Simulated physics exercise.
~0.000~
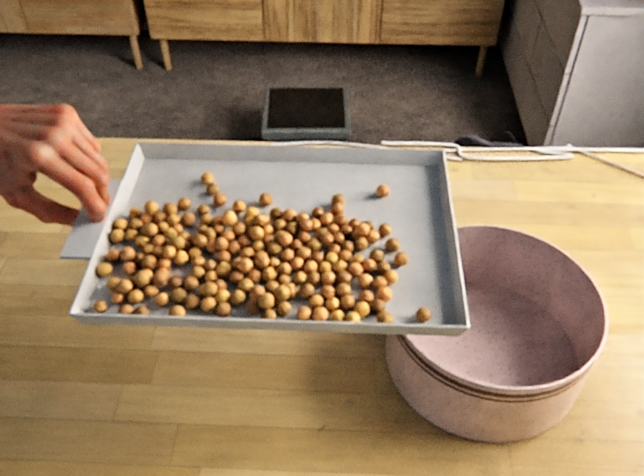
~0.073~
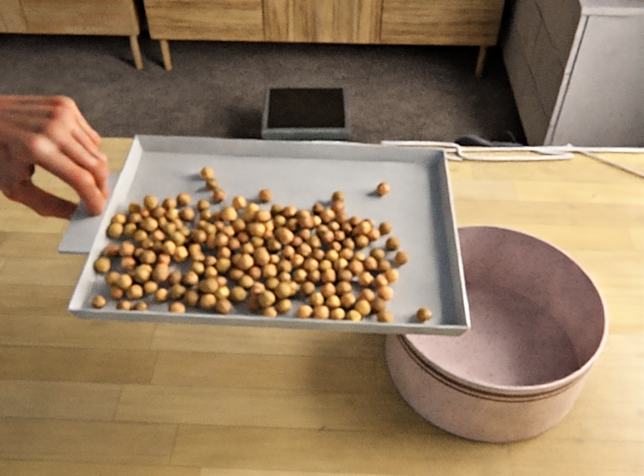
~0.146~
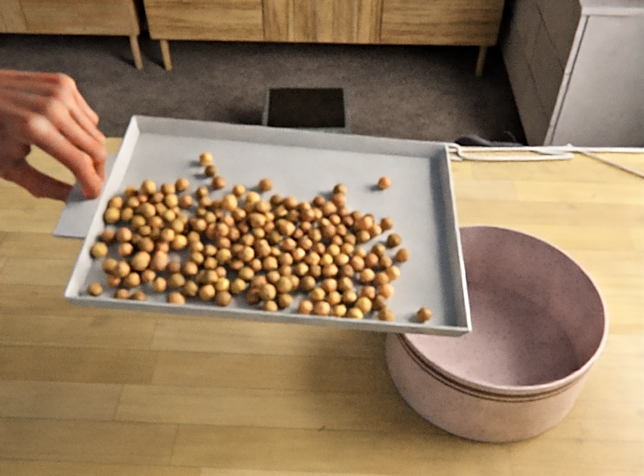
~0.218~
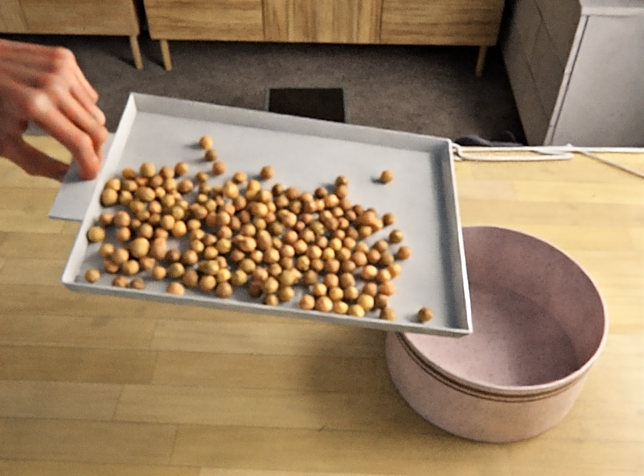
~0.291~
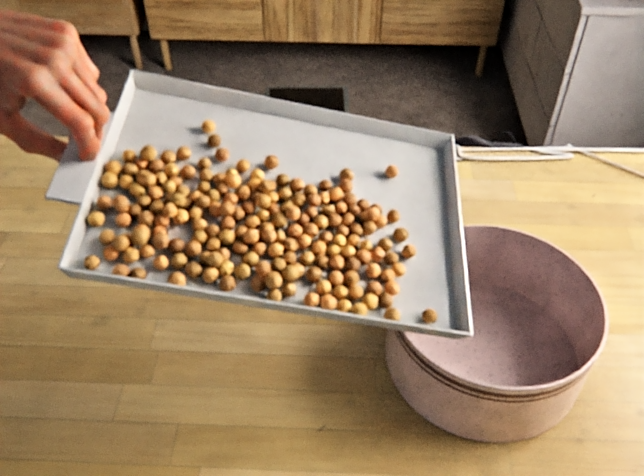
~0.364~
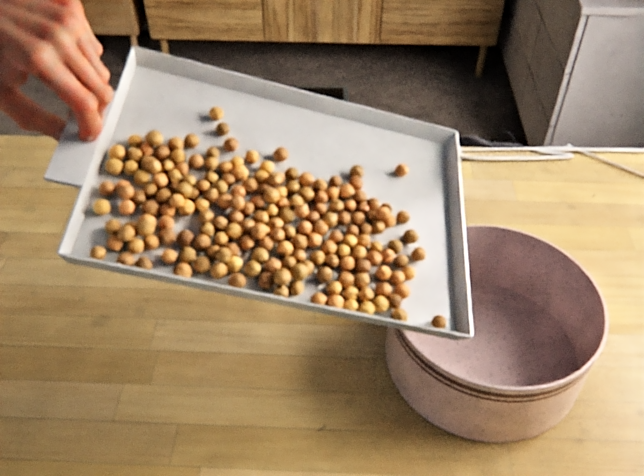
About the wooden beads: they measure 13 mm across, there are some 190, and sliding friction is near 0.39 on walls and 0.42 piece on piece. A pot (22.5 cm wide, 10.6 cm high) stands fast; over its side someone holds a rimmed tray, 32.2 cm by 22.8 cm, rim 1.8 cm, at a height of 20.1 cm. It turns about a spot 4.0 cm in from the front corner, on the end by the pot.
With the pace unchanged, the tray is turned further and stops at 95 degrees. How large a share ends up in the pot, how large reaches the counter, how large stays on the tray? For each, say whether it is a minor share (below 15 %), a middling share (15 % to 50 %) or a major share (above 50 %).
My prediction: Pot: A moderate amount. Counter: More than half. Tray: Little.
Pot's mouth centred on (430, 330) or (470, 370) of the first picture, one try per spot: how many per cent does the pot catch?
I'd say close to 50 percent for the first spot and 95 percent for the second.
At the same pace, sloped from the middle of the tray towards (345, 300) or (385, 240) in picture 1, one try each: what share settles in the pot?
I'd put it at about 0 per cent for the first tilt and about 85 per cent for the second.
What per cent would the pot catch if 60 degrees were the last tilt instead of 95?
I'd say close to 20 percent.
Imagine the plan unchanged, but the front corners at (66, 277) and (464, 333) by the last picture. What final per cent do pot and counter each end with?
You'd end with pot at 0 and counter at 100.
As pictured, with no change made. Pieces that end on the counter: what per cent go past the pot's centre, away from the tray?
60 per cent.
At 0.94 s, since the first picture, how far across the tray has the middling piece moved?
By then it sits near 8 cm from where it began.
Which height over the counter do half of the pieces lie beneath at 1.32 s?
Median height: Approx. 26 cm.
After 0.94 s, tilt 55 degrees; the tray holds 100 %, the pot 0 %.
After 1.32 s, tilt 79 degrees; the tray holds 85 %, the pot 0 %.
After 1.79 s, tilt 95 degrees; the tray holds 0 %, the pot 25 %.
At rest (2.8 s), pot 25 %, counter 75 %, tray 0 %.
